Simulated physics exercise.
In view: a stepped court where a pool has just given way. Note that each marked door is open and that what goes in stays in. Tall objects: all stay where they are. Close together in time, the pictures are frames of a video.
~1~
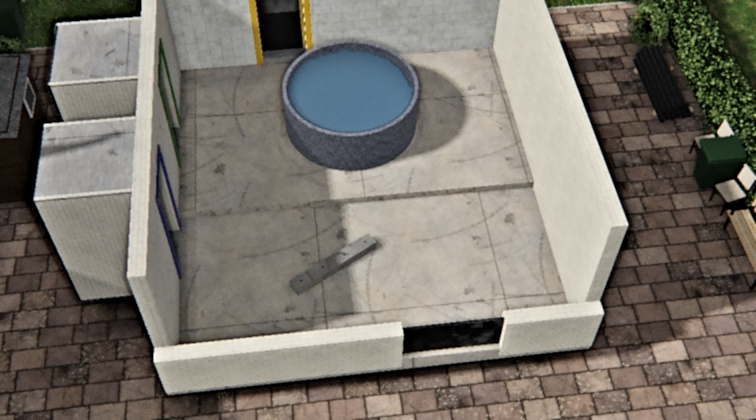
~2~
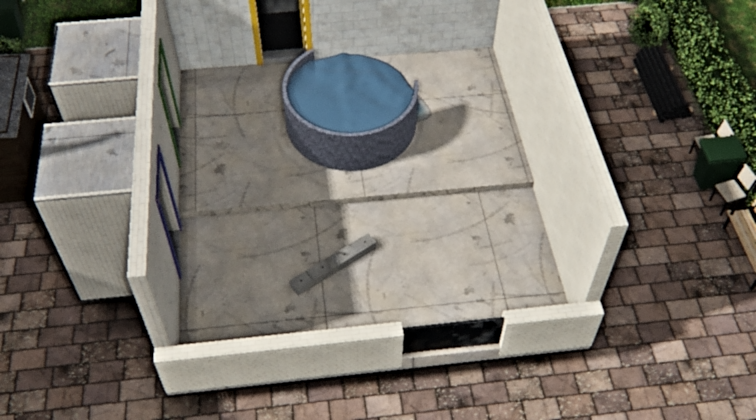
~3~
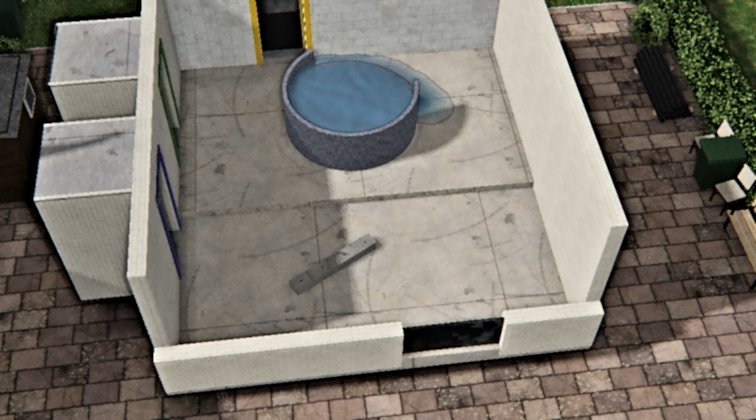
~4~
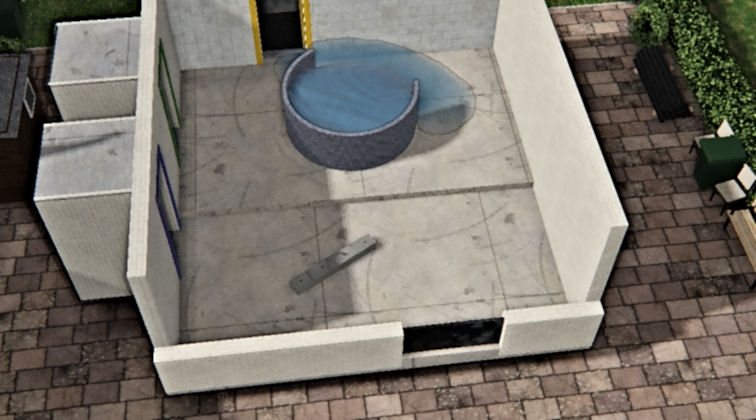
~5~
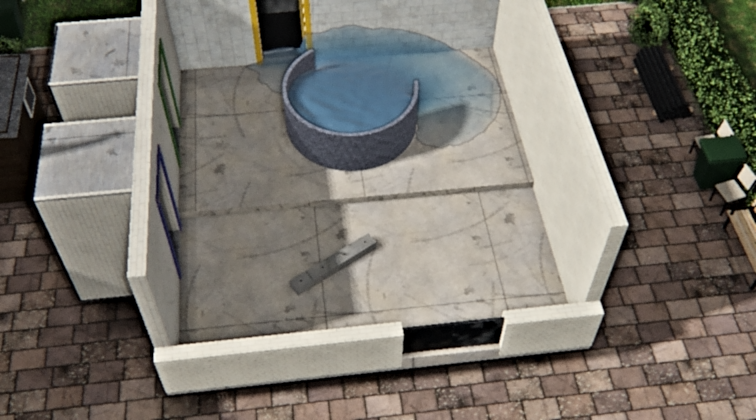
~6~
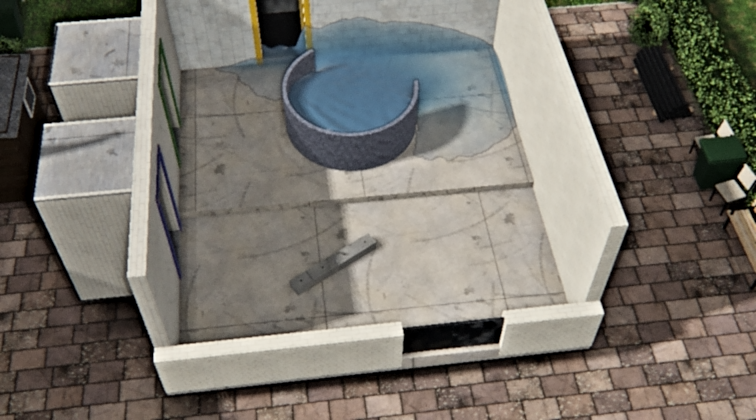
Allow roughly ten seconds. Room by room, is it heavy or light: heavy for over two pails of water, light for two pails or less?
Yellow door - heavy; blue door - heavy; green door - heavy.
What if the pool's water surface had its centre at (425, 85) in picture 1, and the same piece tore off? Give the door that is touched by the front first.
That would be the one in yellow, I say.
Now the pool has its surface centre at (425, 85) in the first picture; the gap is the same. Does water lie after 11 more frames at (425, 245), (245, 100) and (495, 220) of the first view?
My reading is missed by the flood first, hit by the flood next and hit by the flood last.
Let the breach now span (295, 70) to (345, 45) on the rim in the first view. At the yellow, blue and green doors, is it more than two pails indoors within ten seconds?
Yellow door: Above, blue door: Below, green door: Above.
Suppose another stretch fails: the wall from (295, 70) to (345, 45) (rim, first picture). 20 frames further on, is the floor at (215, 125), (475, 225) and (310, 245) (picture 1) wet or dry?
Listed order gives sopping; left alone; sopping.
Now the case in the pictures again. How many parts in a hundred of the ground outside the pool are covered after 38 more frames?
Roughly 95 %.
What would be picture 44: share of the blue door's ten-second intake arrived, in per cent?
My estimate: Close to 0 per cent.
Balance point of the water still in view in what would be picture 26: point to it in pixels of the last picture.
Roughly (399, 146) in the last picture.
A moment on, water covers 20 % of the floor; the yellow door over two buckets in, the blue door not reached, the green door not reached.
Next, water covers 40 % of the floor; the yellow door over two buckets in, the blue door not reached, the green door wet at the sill, nothing in.
Then, water covers 75 % of the floor; the yellow door over two buckets in, the blue door wet at the sill, nothing in, the green door under two buckets in.
Later, water covers 95 % of the floor; the yellow door over two buckets in, the blue door wet at the sill, nothing in, the green door over two buckets in.
In the end, water covers 95 % of the floor; the yellow door over two buckets in, the blue door over two buckets in, the green door over two buckets in.
